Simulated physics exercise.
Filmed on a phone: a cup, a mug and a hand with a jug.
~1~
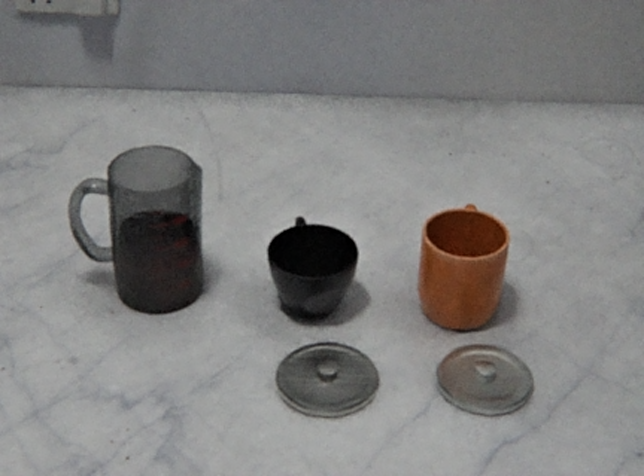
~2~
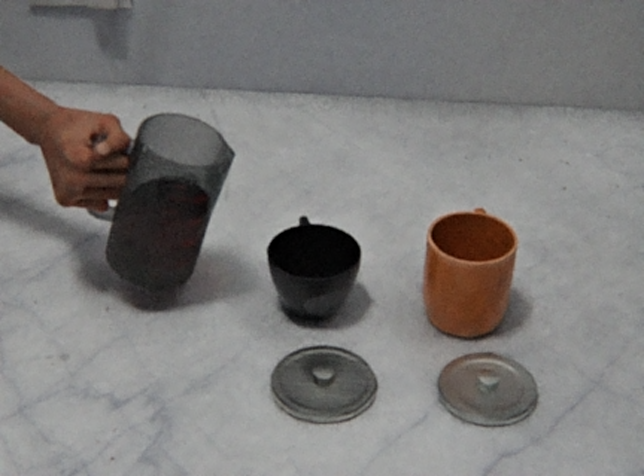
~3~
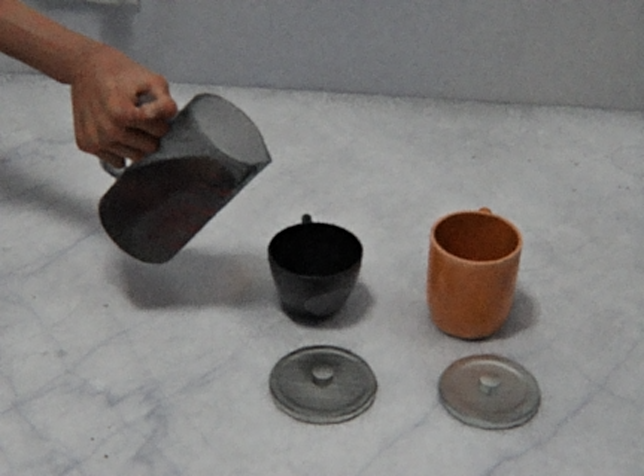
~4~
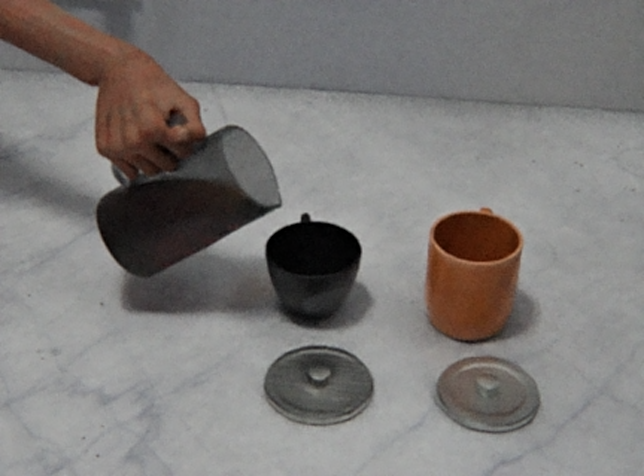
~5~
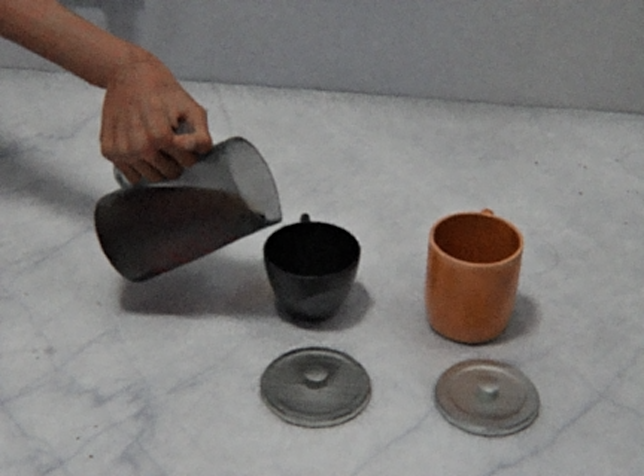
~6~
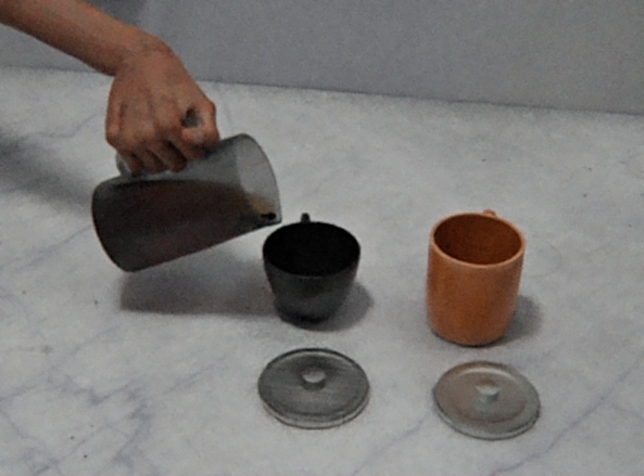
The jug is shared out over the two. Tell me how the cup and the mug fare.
The cup catches it and the mug catches it.
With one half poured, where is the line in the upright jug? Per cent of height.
Roughly 20 per cent.
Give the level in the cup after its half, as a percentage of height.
Roughly 75 per cent.
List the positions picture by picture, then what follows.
In the first picture, nothing is moving yet; jug (156, 227) about half full; cup (312, 280) open; mug (461, 273) open.
In the second picture, the jug is picked up; jug about half full, surface at (164, 206); cup (314, 281) open.
The third picture shows tilting; jug (184, 177) tipped 40° with all of its load; mug (471, 279) open.
The fourth picture shows no stream yet; jug (191, 200) tipped 55° with all of its load; cup (313, 280) open.
The fifth picture shows still nothing leaves it; jug (190, 209) tipped 60° with all of its load; mug (471, 282) open.
The sixth picture shows on the point of pouring; jug (190, 202) tipped 65° with all of its load; cup (311, 281) open; mug (472, 283) open.
Next, the tea goes into the cup.
After that, the tea goes into the mug.
Finally, the cup has its share inside; the mug has its share inside.
